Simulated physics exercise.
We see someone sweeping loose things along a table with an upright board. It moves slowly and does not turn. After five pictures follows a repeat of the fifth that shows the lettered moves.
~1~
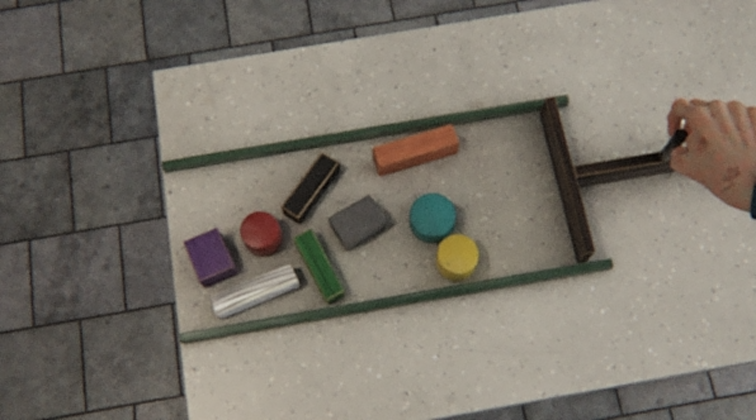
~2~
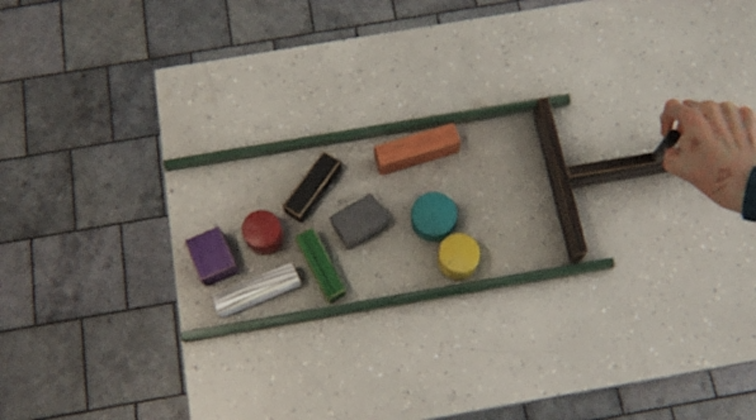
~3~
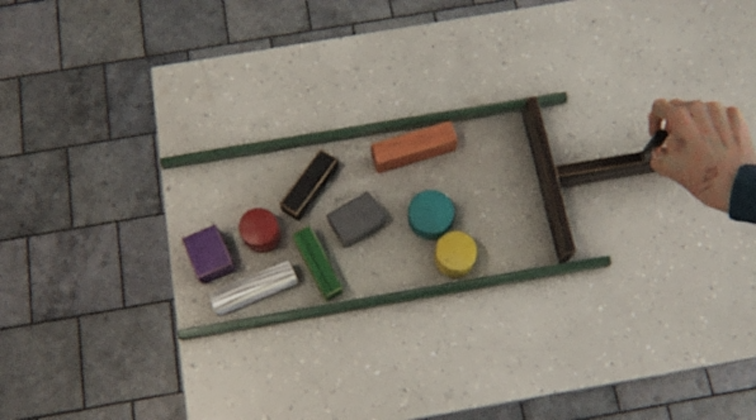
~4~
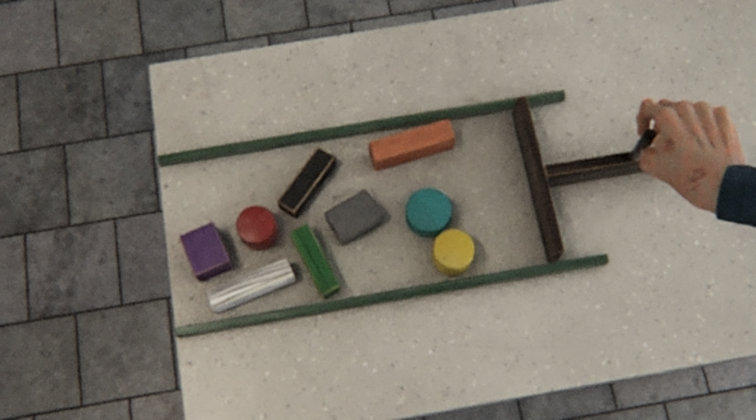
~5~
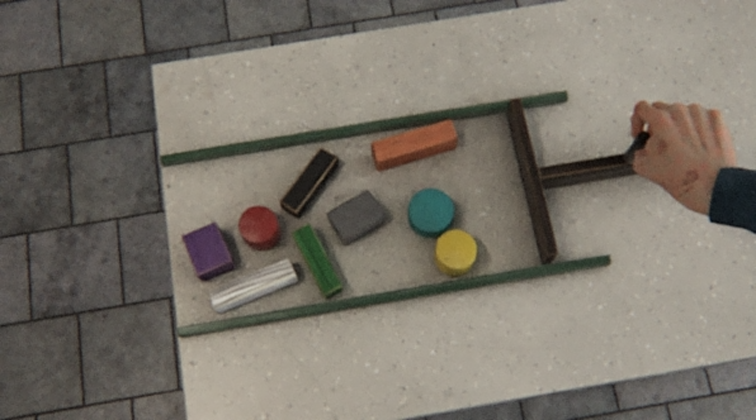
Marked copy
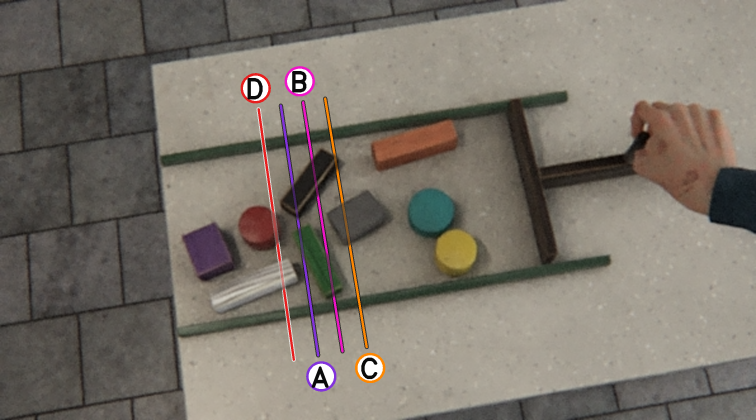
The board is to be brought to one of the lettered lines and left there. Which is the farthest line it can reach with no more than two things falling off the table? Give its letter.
It can go as far as D.
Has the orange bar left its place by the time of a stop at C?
By then, yes.
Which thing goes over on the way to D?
The purple block goes over.
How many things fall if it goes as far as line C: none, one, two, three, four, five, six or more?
In all, none.
On the copy, A at (299, 225); B at (322, 221); C at (345, 217); D at (275, 229).
On D. First, board (442, 189); orange bar (381, 148); yellow tin (426, 259).
Then, board (349, 204); white stick (245, 291); red tin (244, 236).
Finally, board (276, 216); purple block over the edge; white stick (176, 306); one fallen.
By contrast, A is within the limit but short; B is within the limit but short; C is within the limit but short.
